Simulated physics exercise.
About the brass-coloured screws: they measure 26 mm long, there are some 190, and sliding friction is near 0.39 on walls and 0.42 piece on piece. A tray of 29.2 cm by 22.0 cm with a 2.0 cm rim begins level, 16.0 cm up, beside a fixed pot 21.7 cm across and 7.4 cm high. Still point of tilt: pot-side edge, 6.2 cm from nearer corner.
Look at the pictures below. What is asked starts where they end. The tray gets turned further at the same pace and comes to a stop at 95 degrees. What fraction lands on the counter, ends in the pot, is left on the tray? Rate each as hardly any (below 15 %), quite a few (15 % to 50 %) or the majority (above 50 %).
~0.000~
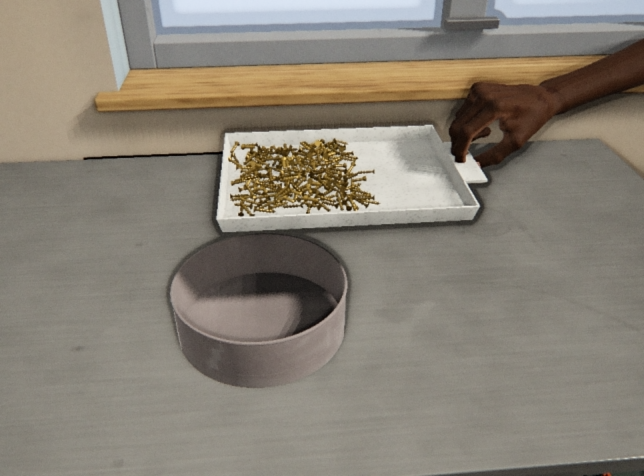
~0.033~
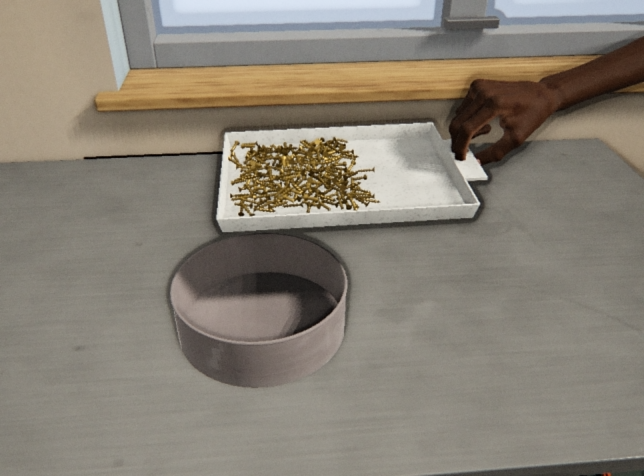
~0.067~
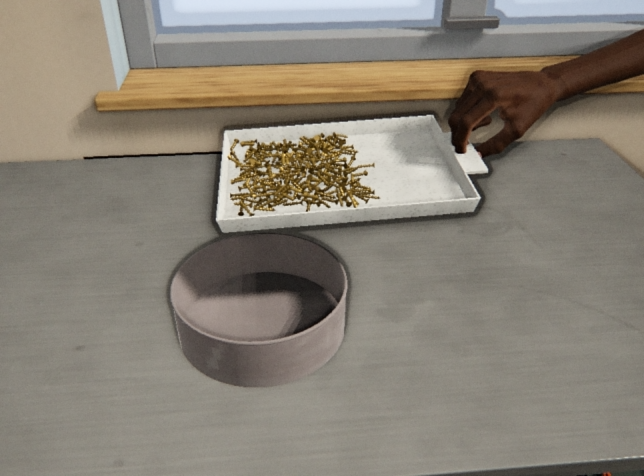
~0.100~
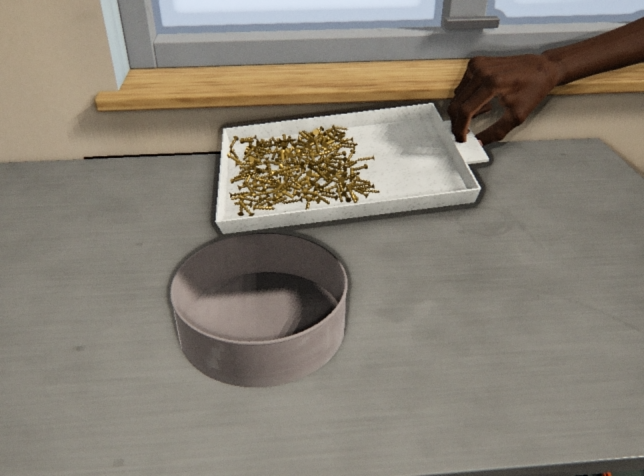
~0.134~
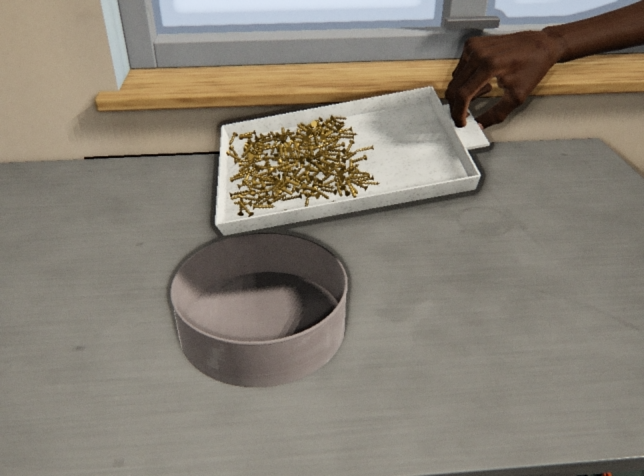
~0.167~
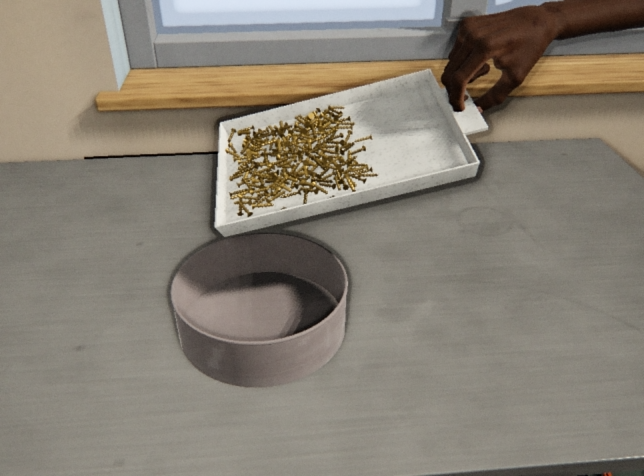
I would put it this way: Counter: Quite a few, pot: The majority, tray: Hardly any.
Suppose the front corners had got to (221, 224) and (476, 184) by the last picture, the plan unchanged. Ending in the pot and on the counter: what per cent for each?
Final per cent - pot 100, counter 0.
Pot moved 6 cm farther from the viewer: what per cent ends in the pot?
45 %.
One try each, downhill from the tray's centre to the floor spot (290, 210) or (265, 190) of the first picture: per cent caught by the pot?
Around 100 % for the first direction, around 30 % for the second.
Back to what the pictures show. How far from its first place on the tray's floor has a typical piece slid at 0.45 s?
I'd say close to 5 centimetres.
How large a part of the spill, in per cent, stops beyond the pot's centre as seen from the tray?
About 100 percent of the spill.
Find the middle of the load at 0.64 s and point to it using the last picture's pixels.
Load centre, approx.: (201, 218) px.
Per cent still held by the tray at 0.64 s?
About 70%.
After 0.45 s, tilt 55 degrees; the tray holds 100 %, the pot 0 %.
After 0.64 s, tilt 81 degrees; the tray holds 70 %, the pot 5 %.
Then, at 0.95 s, tilt 95 degrees; the tray holds 0 %, the pot 70 %.
By 2.1 s all is still; counter 30 %, pot 75 %, tray 0 %.
